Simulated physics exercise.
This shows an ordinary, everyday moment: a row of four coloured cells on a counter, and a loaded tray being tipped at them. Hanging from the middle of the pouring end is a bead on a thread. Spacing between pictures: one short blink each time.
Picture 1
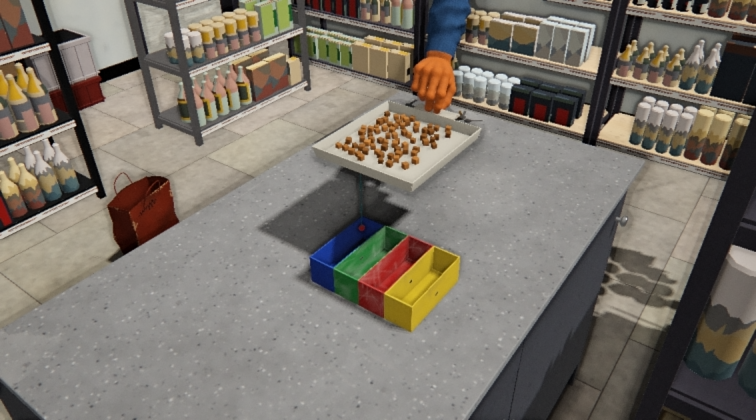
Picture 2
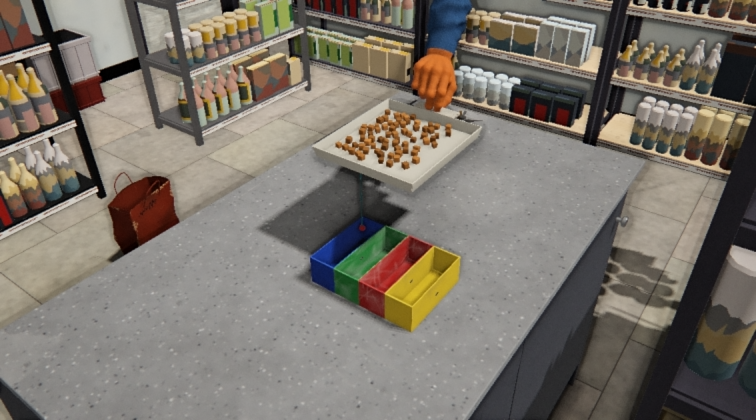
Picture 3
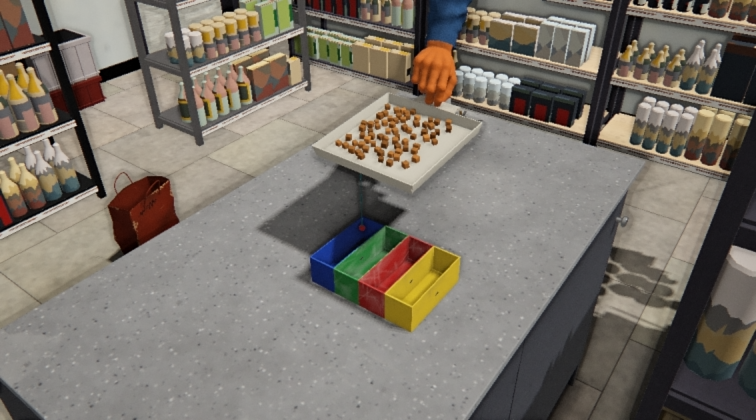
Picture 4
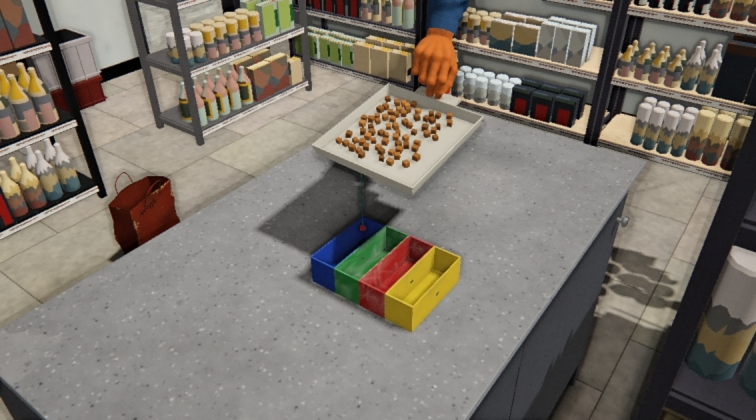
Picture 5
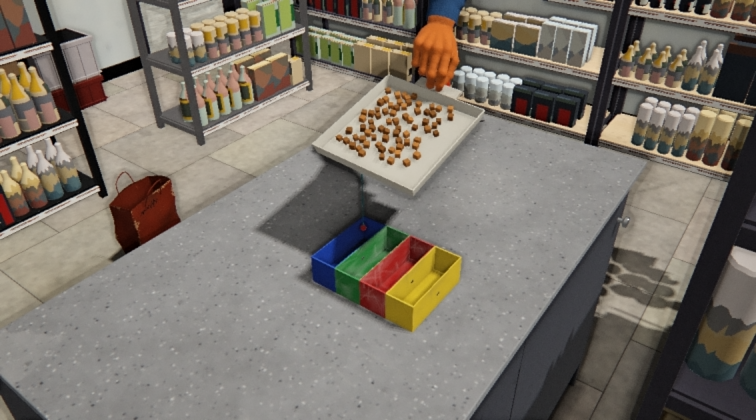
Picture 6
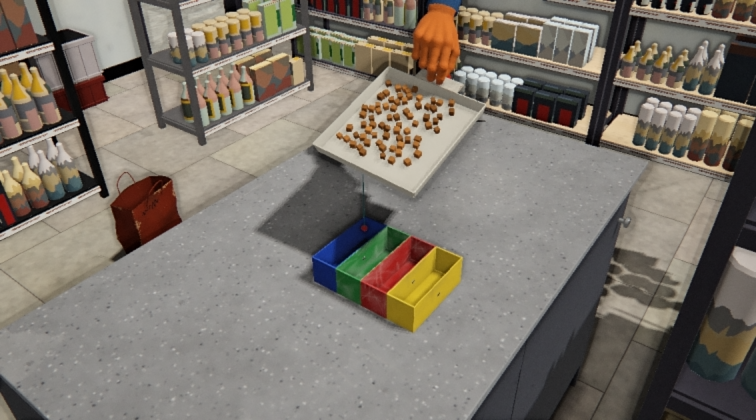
An orange-gloved hand slowly tilts a tray of brown cubes above four coloured cells.
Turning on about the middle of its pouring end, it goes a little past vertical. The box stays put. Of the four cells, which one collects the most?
The red one collects the most.
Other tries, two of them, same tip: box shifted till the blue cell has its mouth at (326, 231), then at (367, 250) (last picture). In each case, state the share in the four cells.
About 90 and 90 per cent.
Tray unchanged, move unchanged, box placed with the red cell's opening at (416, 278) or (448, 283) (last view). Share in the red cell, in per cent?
First try: Roughly 10 per cent; second try: Roughly 0 per cent.
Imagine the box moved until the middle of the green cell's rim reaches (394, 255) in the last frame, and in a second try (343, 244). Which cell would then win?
Try one: Green; try two: The yellow one.
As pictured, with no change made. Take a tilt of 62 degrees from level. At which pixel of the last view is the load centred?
I'd mark it close to (388, 168).
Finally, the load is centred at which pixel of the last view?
Near pixel (386, 285).
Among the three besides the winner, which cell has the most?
That green cell.
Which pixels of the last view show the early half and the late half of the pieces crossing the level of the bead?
About (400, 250) to begin with, then about (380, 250).
Shortly afterwards, tray tipped steeply; all but a few on the tray; only a few falling or outside the box.
Next, tray tipped right over; near two thirds on the tray; near a quarter in the red cell; only a few in the yellow cell; only a few in the green cell; only a few in the blue cell; only a few falling or outside the box.
Some moments later, tray tipped past a quarter turn; near half in the red cell; near a quarter in the green cell; a little in the blue cell; a little in the yellow cell.
In the end, tray tipped past a quarter turn; near half in the red cell; near a quarter in the green cell; a little in the blue cell; a little in the yellow cell.
